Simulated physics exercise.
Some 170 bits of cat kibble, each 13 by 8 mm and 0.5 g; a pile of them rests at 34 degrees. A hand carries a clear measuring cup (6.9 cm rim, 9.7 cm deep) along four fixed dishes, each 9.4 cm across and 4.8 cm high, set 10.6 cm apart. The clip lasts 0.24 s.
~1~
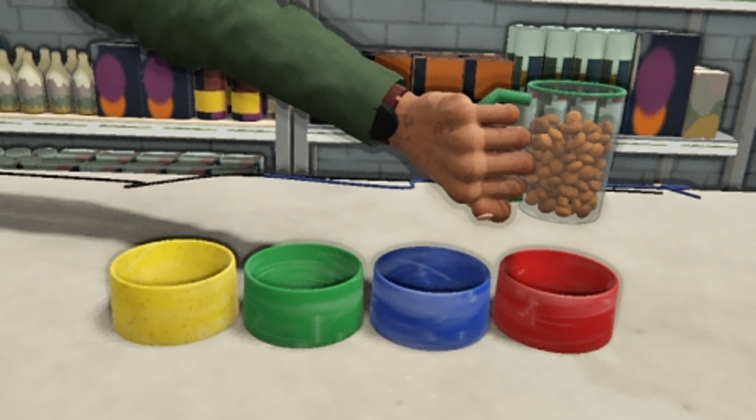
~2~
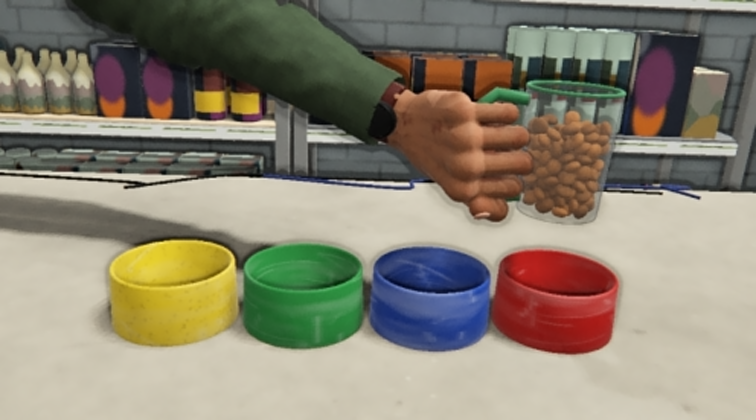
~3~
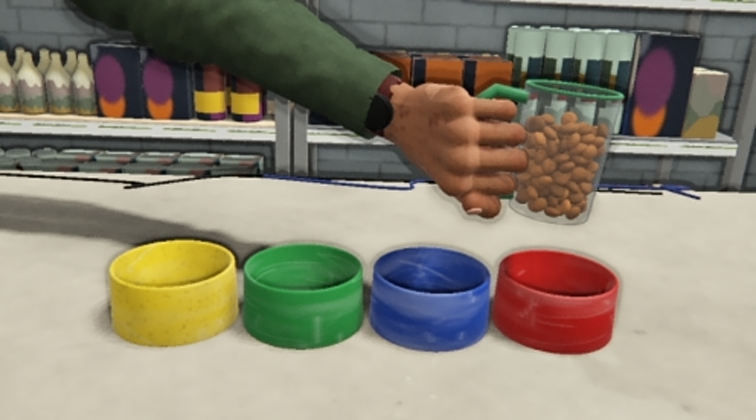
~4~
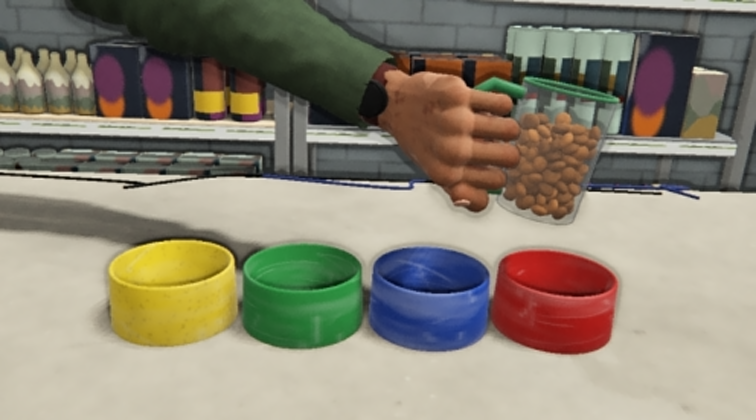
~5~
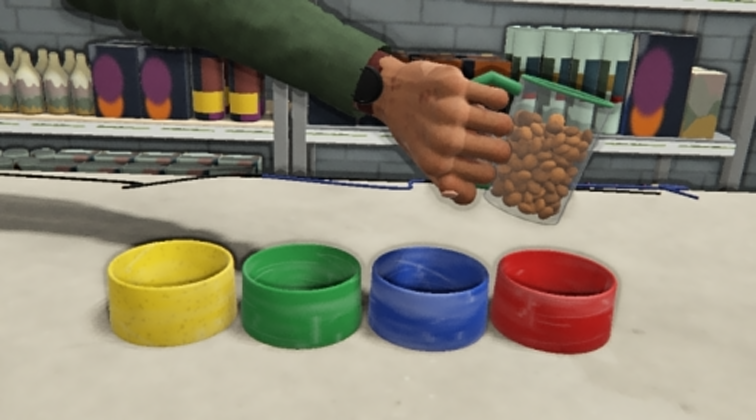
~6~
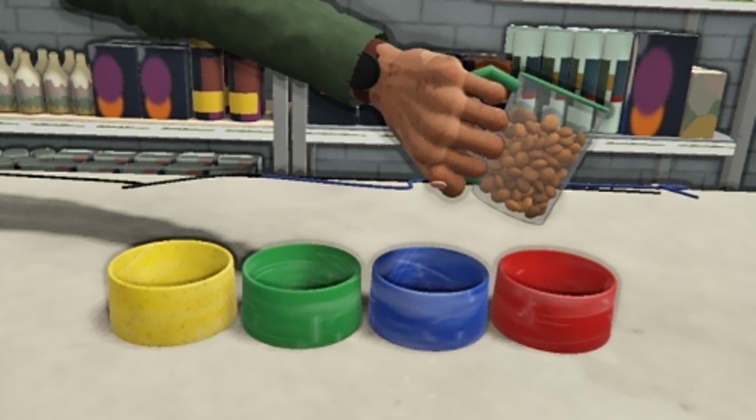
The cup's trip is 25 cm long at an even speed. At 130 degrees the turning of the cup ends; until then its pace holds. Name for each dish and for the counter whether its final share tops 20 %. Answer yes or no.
Red dish: No; blue dish: Yes; green dish: No; yellow dish: No; on the counter: No.
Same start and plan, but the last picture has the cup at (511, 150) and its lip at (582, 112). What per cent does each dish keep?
Red 0; blue 10; green 90; yellow 0.
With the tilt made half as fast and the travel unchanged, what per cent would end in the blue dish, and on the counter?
Then: Blue 0; counter 0.
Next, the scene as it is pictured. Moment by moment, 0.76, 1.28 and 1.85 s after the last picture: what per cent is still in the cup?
About 95, 0, 0.
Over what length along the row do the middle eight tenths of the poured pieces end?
About 6 cm.
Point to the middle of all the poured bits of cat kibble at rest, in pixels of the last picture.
At about (419, 297).
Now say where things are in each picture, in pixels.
In the first picture, cup at (567, 151), tilt 0 degrees, lip at (621, 90), moved 0.0 cm; middle of the pieces at (560, 166); red dish at (558, 272); blue dish at (432, 269); green dish at (304, 266); yellow dish at (174, 263).
In the second picture, cup at (565, 152), tilt 1 degrees, lip at (620, 92), moved 0.1 cm; middle of the pieces at (558, 166).
In the third picture, cup at (560, 152), tilt 4 degrees, lip at (618, 95), moved 0.5 cm; middle of the pieces at (553, 166).
In the fourth picture, cup at (552, 152), tilt 9 degrees, lip at (614, 99), moved 1.1 cm; middle of the pieces at (543, 165).
In the fifth picture, cup at (543, 151), tilt 14 degrees, lip at (608, 104), moved 1.7 cm; middle of the pieces at (533, 163).
In the sixth picture, cup at (535, 150), tilt 20 degrees, lip at (603, 109), moved 2.4 cm; middle of the pieces at (524, 162); red dish at (556, 272); blue dish at (430, 269); green dish at (302, 266); yellow dish at (172, 263).
Then, 0.76 s after the last picture, tilt 105 degrees; cup holds 95 %.
Then, 1.28 s after the last picture, tilt 130 degrees; cup holds 0 %, blue 95 %.
Then, 1.85 s after the last picture, tilt 130 degrees; cup holds 0 %, blue 95 %.
In the end, red 0 %, blue 95 %, green 0 %, yellow 0 %, counter 5 %.
